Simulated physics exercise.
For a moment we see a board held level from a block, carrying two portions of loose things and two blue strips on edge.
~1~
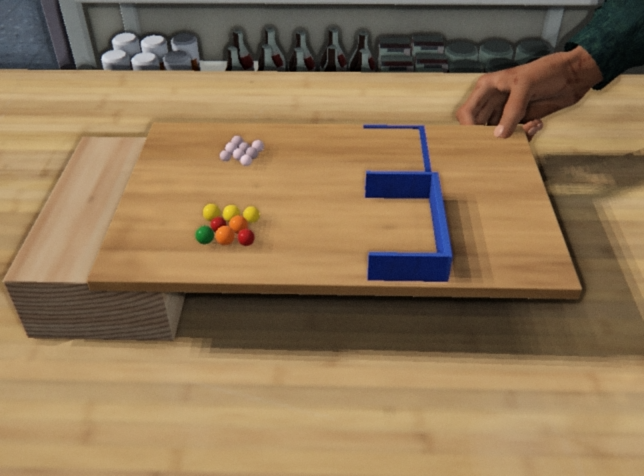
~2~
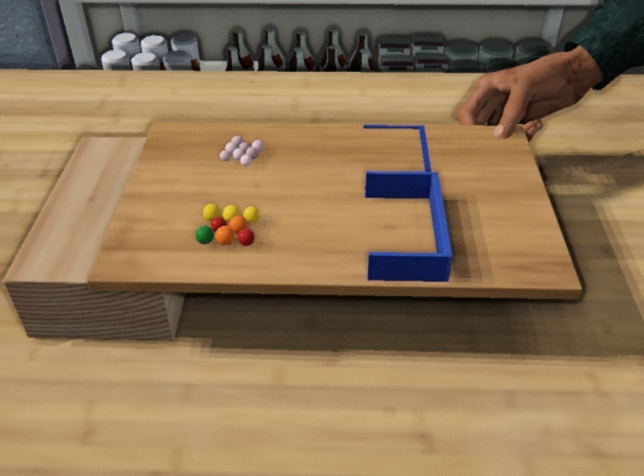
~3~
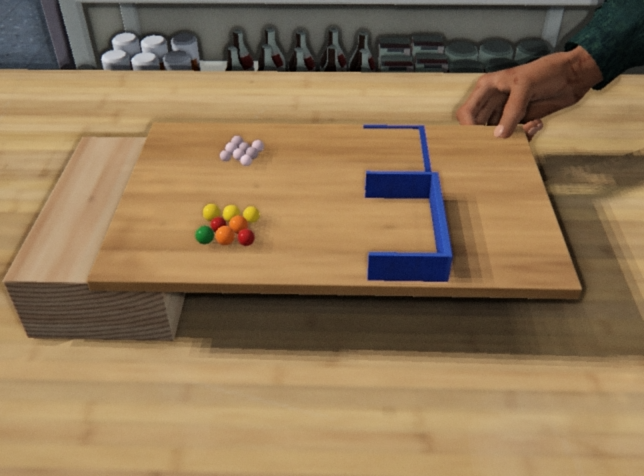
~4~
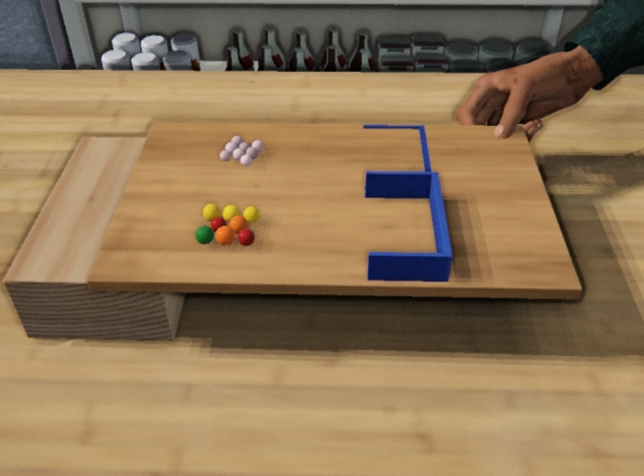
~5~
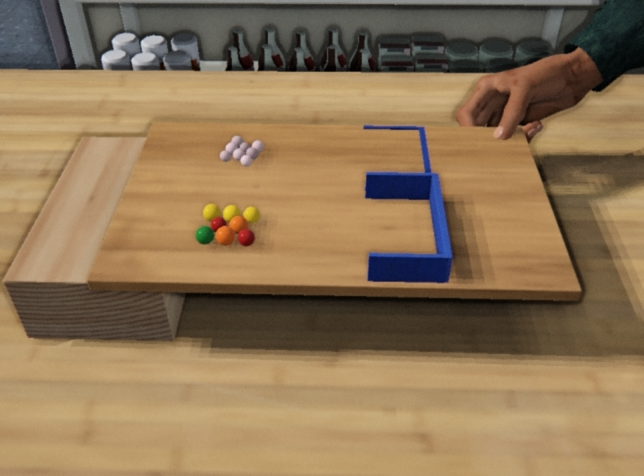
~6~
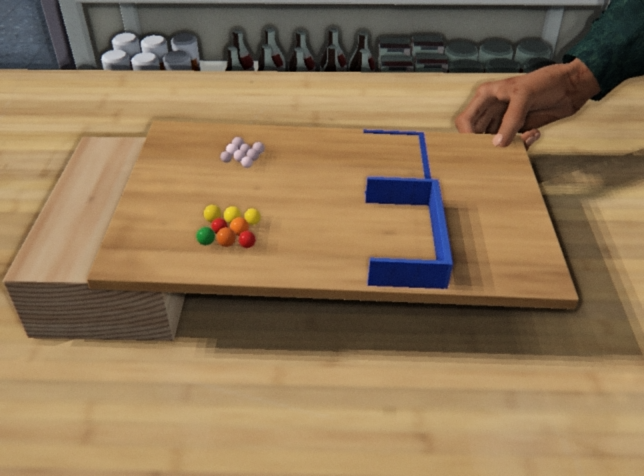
A hand lowers the right end of a wooden board slightly, its small colourful balls staying still.
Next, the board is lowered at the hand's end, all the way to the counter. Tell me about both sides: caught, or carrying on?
Front handful is held up and Back handful makes it over.
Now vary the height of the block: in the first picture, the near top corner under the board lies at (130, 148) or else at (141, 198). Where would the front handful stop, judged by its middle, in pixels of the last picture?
It comes to rest centred at (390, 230) the first time and at (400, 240) the second time.
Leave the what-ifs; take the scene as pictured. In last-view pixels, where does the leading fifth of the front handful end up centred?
I'd place it close to (419, 260).
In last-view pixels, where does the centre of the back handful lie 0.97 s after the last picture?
Near (529, 219).
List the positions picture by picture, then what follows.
In the first picture, held end of the board at (565, 285), level; block at (124, 229), about a quarter as high as the board is long; front handful at (239, 225), a few glass marbles; back handful at (239, 155), a few sugar pearls; front bar at (440, 224), taller than the pieces; back bar at (426, 156), much lower than a piece.
In the second picture, held end of the board at (565, 285), level; back handful at (239, 155).
In the third picture, held end of the board at (565, 285), level; front handful at (239, 225).
In the fourth picture, held end of the board at (565, 285), level; back handful at (239, 155).
In the fifth picture, held end of the board at (565, 287), level; front handful at (239, 225).
In the sixth picture, held end of the board at (562, 295), down by 2°; block at (124, 229); front handful at (240, 227), not moving; back handful at (240, 156), not moving; front bar at (439, 231); back bar at (426, 163).
Then, 0.37 s after the last picture, board sloping at 10°; front handful on its way down; back handful on its way down.
Then, 0.70 s after the last picture, board resting at 12°; front handful has reached its bar; back handful has reached its bar.
Then, 0.97 s after the last picture, board resting at 12°; front handful has reached its bar; back handful all past its bar.
By the end, board resting at 12°; front handful gathered behind its bar; back handful all past its bar.
